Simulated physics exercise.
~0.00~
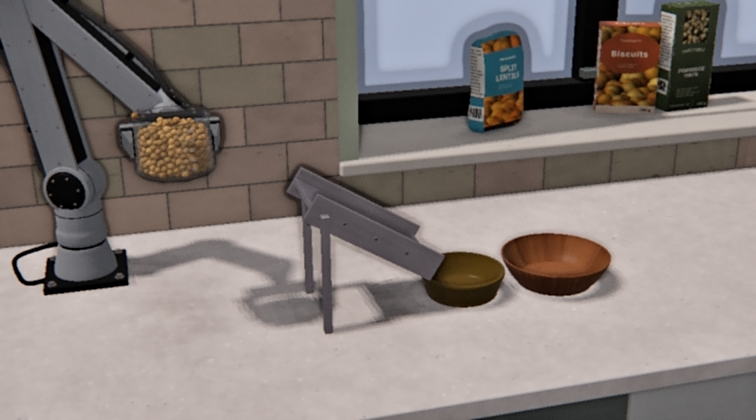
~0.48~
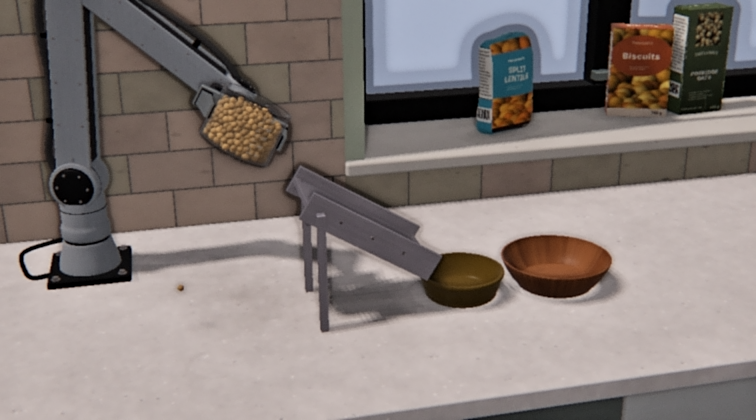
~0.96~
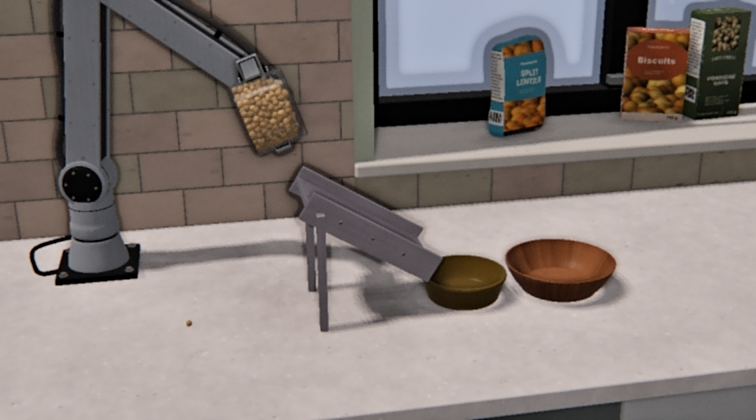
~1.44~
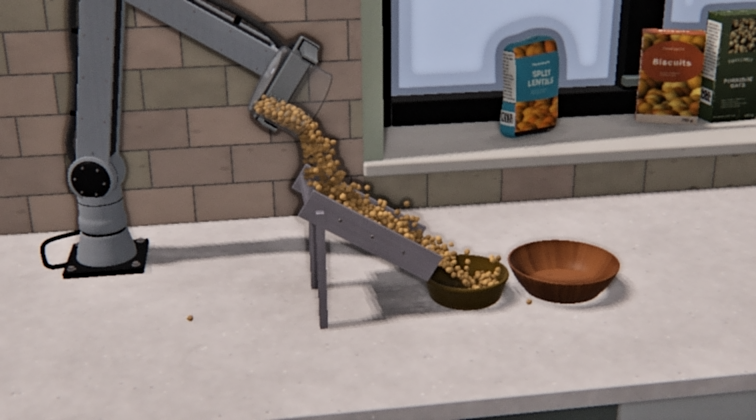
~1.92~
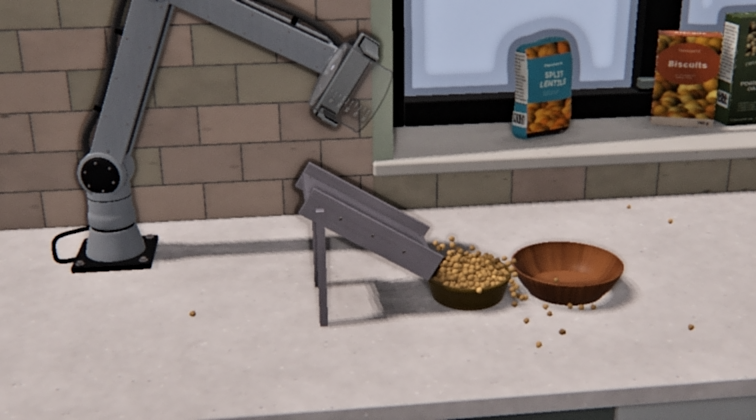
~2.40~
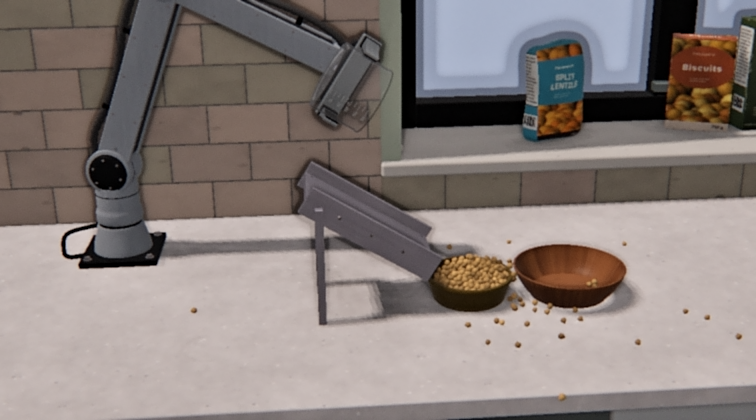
A grey robot arm carried a clear tumbler of dried chickpeas to the right and tipped it over a sloping chute, sending them pouring down into the olive bowl, which ended heaped full, with strays scattered across the counter and a few in the brown bowl.
